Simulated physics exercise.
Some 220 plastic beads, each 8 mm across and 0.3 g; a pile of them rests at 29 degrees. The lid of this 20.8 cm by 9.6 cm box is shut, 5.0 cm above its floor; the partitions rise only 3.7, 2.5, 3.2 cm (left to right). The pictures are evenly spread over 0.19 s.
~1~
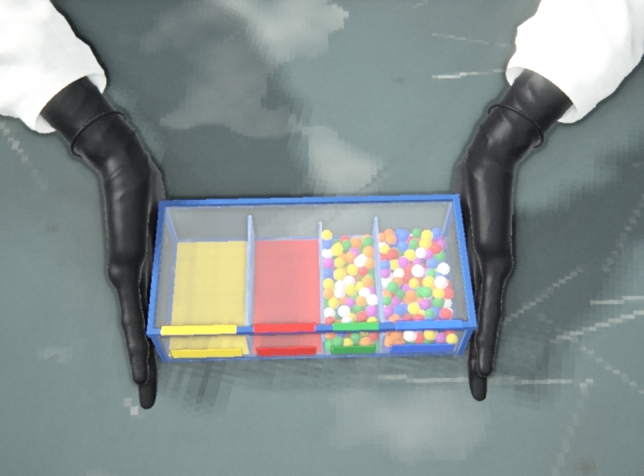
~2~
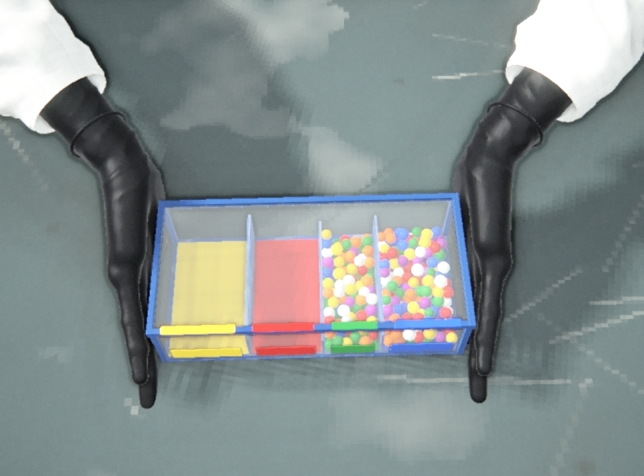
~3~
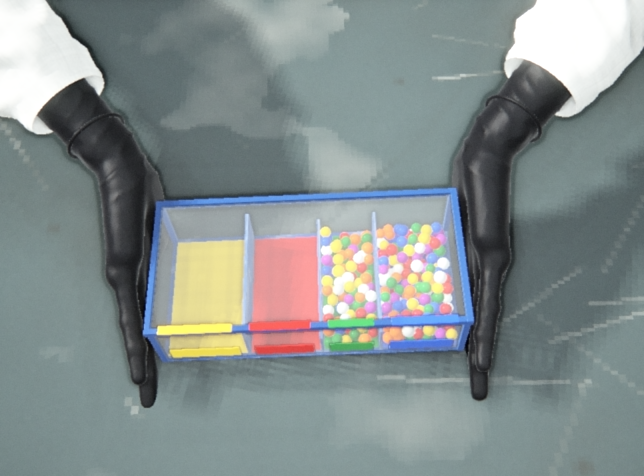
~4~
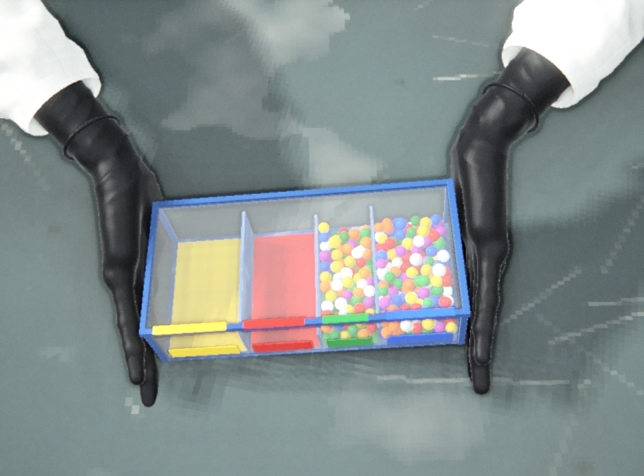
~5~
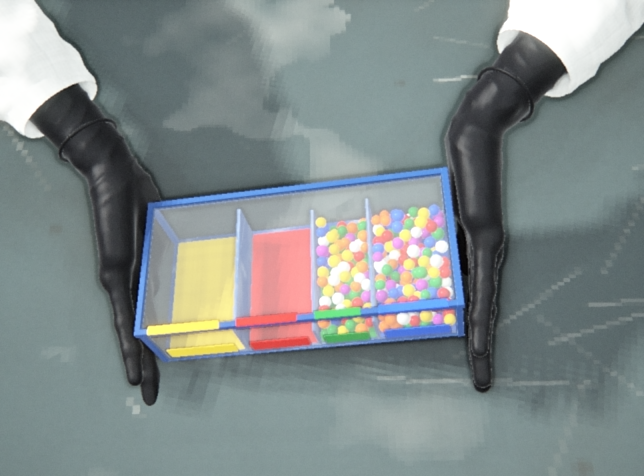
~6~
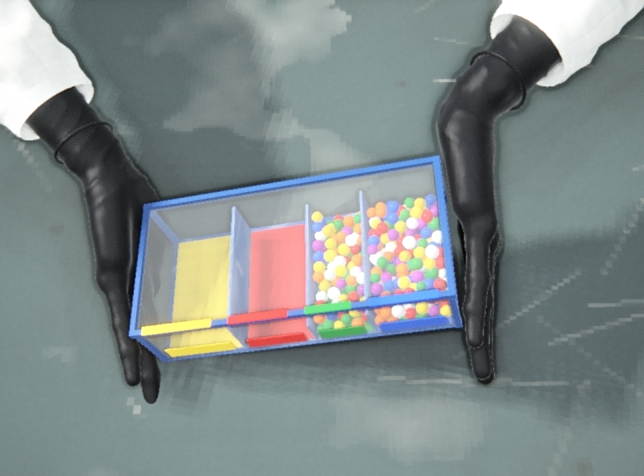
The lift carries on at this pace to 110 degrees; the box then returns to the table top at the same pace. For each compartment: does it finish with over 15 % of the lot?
Red: Over, blue: Under, green: Under, yellow: Over.
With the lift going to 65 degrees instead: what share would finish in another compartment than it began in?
About 10 per cent.
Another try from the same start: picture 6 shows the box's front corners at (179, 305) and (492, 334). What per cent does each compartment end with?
Red 0; blue 90; green 10; yellow 0.
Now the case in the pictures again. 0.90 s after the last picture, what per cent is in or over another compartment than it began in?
Some 45 per cent.
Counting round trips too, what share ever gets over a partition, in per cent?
About 90 per cent.
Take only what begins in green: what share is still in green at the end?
Some 0 per cent.
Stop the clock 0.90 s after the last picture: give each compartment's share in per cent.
Red 20; blue 40; green 30; yellow 15.
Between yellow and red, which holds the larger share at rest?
It is the yellow one.
Then, 0.90 s after the last picture, tilt 110 degrees; red 20 %, blue 40 %, green 30 %, yellow 15 %.
Then, 1.51 s after the last picture, tilt 49 degrees; red 20 %, blue 10 %, yellow 65 %.
Then, 2.16 s after the last picture, tilt 0 degrees; red 20 %, blue 10 %, yellow 65 %.
In the end, red 20 %, blue 10 %, green 0 %, yellow 65 %.
